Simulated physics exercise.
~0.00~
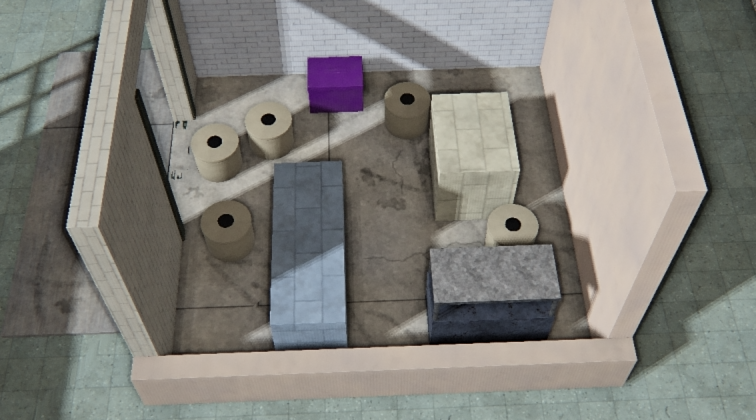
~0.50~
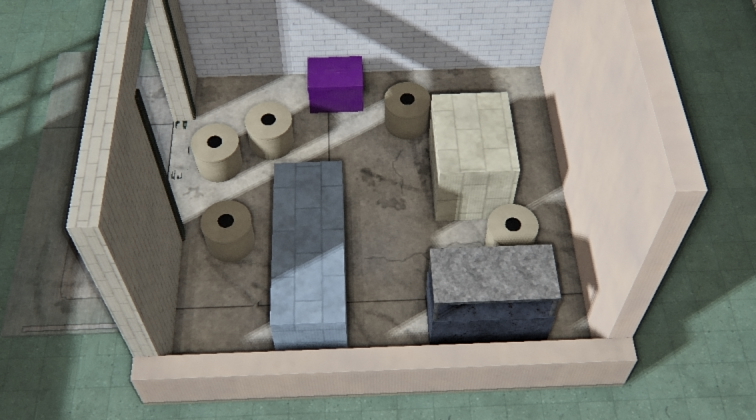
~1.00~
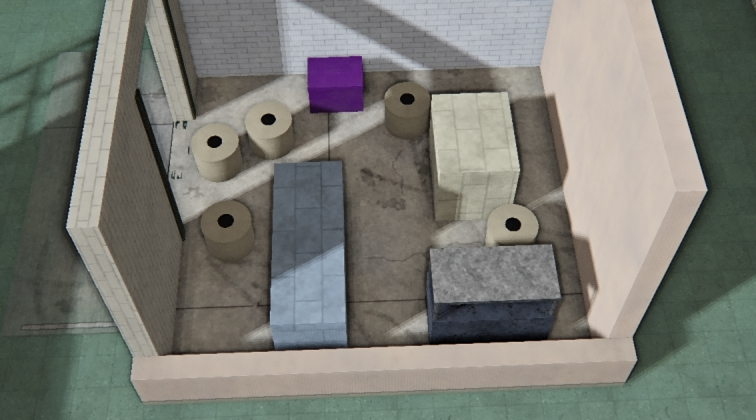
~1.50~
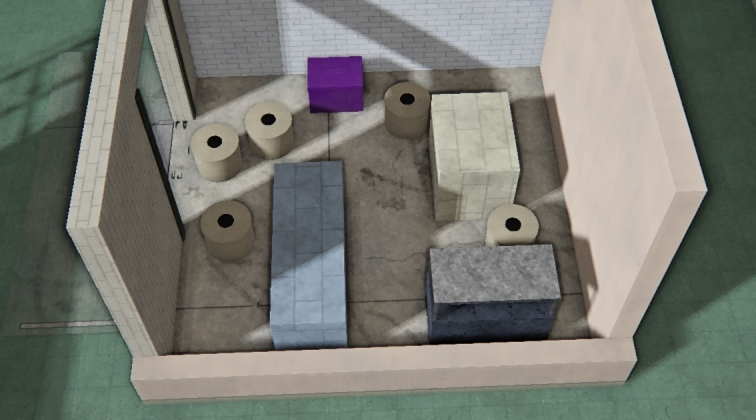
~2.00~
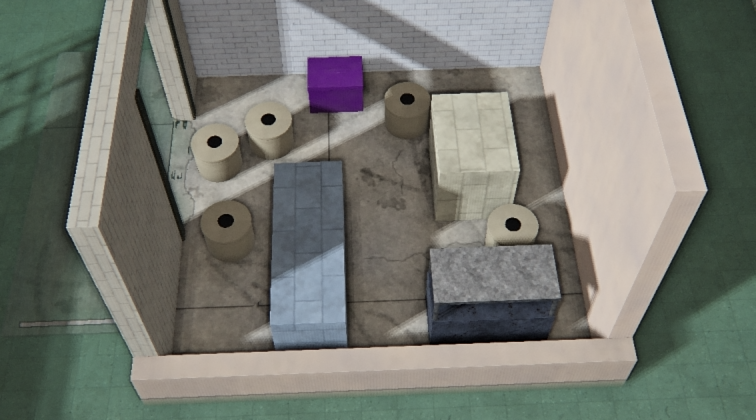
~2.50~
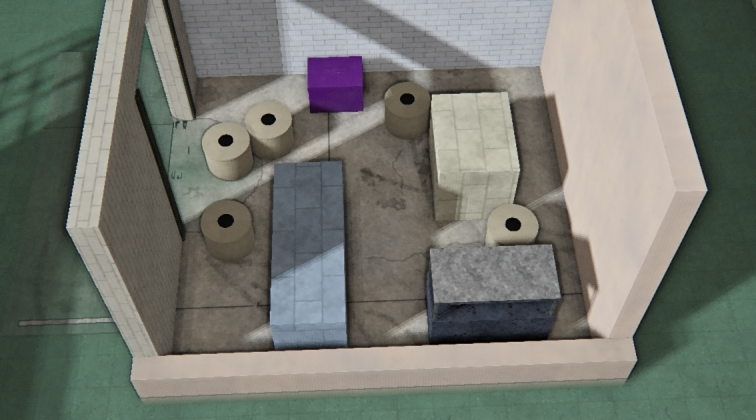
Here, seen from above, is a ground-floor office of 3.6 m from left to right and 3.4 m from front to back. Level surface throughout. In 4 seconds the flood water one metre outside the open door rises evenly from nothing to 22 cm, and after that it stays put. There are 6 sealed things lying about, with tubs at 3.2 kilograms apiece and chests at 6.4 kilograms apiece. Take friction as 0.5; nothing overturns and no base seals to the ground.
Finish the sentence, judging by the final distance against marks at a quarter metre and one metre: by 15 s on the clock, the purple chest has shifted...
It has shifted more than one metre.
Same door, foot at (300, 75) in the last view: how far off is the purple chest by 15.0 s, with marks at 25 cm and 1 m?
Then the purple chest is swept a long way.
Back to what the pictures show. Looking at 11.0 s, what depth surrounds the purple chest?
I'd put it at about 16 cm.
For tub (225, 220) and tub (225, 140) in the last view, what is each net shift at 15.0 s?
Respectively 50 and 200 centimetres.
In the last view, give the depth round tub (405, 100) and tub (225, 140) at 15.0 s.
I'd estimate 19 cm for the first and 22 cm for the second.
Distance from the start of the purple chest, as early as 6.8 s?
I'd put it at around 140 cm.
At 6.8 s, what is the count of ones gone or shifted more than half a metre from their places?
That would be 4.
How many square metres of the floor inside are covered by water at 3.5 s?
The covered patch comes to about 2.5 m2.
After 3.5 s the purple chest is near (335, 72), 0.0 m from its start, aground; 1 afloat.
After 6.8 s the purple chest is near (484, 62), 1.5 m from its start, afloat; 5 afloat.
After 11.0 s the purple chest is near (526, 94), 1.9 m from its start, afloat; 6 afloat.
After 15.0 s the purple chest is near (527, 88), 1.9 m from its start, afloat; 6 afloat.
